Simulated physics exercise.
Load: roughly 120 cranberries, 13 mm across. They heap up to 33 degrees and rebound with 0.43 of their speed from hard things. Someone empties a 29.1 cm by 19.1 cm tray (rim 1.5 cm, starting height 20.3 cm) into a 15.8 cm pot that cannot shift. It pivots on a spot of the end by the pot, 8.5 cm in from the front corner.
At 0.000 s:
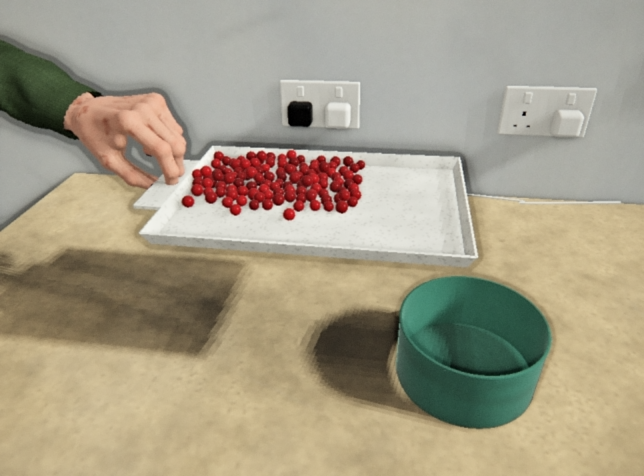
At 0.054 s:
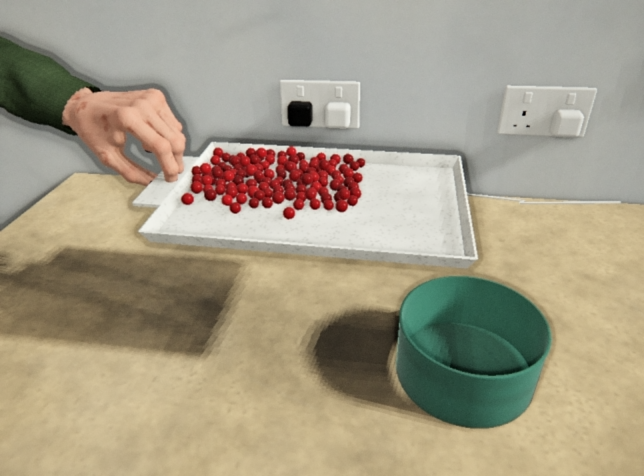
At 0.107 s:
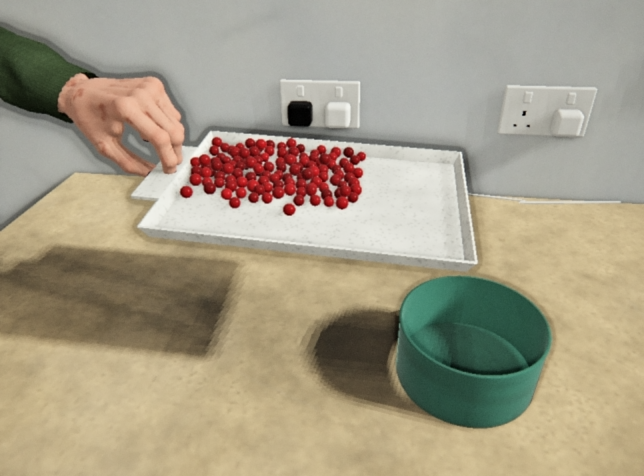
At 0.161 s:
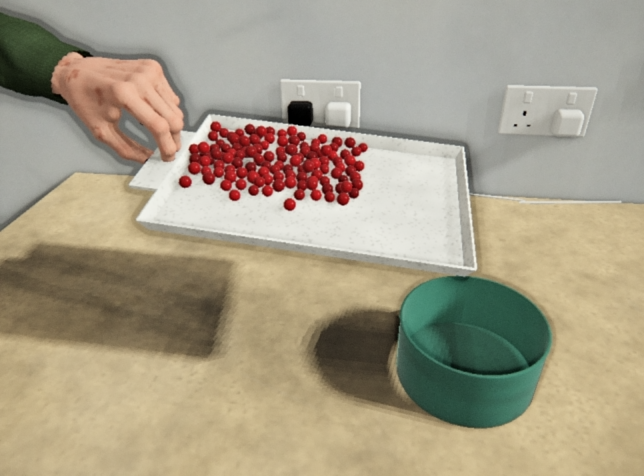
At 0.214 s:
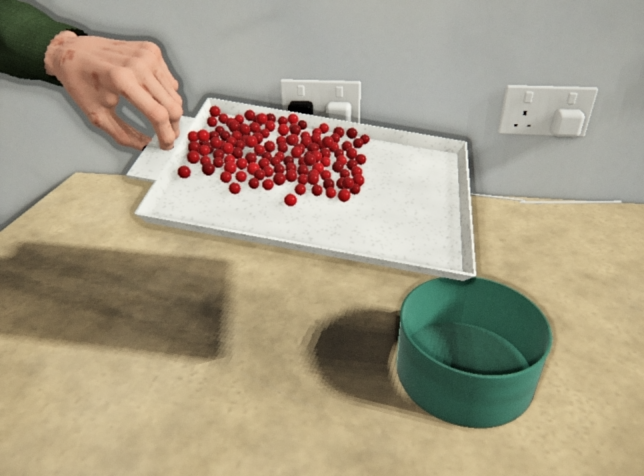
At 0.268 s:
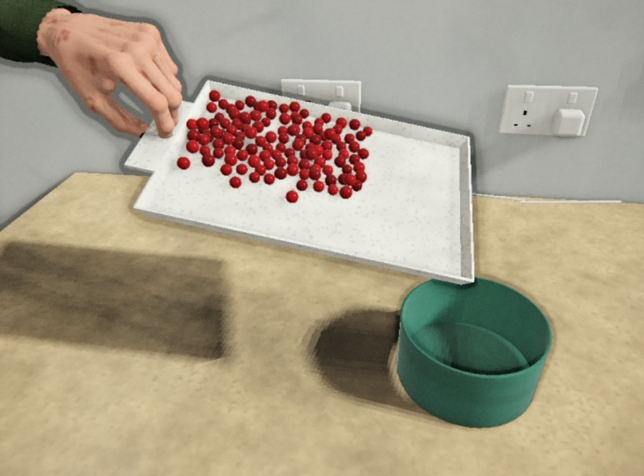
White tray of red berries tilting down to the right as a hand raises its left end beside a green pot.
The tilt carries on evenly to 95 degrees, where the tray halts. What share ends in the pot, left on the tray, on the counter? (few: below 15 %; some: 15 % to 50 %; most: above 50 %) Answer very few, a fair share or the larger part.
Pot a fair share, tray very few, counter the larger part.
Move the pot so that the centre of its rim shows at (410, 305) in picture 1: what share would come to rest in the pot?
Some 20 per cent.
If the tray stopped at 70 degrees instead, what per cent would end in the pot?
Then about 20 per cent.
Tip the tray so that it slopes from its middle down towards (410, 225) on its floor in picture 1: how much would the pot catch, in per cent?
Some 65 per cent.
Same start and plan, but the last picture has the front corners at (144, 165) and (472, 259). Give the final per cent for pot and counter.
Pot 70, counter 30.
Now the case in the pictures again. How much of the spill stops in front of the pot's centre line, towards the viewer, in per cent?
Some 100 per cent.
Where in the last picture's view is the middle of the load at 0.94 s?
At about (426, 407).
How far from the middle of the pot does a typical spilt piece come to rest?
Roughly 14 cm.
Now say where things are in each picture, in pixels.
Tray tilt 0 degrees, front corners at (148, 230) and (469, 253); middle of the pieces at (279, 184); pot at (473, 321), in the first picture.
Tray tilt 1 degrees, front corners at (148, 228) and (469, 254); middle of the pieces at (279, 182), in the second picture.
Tray tilt 4 degrees, front corners at (146, 223) and (469, 258), lowest corner right front; middle of the pieces at (279, 175), in the third picture.
Tray tilt 9 degrees, front corners at (145, 216) and (469, 264), lowest corner right front; middle of the pieces at (279, 166), in the fourth picture.
Tray tilt 14 degrees, front corners at (144, 210) and (468, 269), lowest corner right front; middle of the pieces at (279, 157), in the fifth picture.
Tray tilt 19 degrees, front corners at (143, 204) and (467, 274), lowest corner right front; middle of the pieces at (281, 148); pot at (474, 320). Its pace works out near 90 degrees a second, in the sixth picture.
After 0.67 s, tilt 56 degrees; the tray holds 90 %, the pot 0 %.
After 0.94 s, tilt 80 degrees; the tray holds 25 %, the pot 20 %.
After 1.31 s, tilt 95 degrees; the tray holds 0 %, the pot 35 %.
In the end, at 2.0 s, pot 35 %, tray 0 %, counter 65 %.
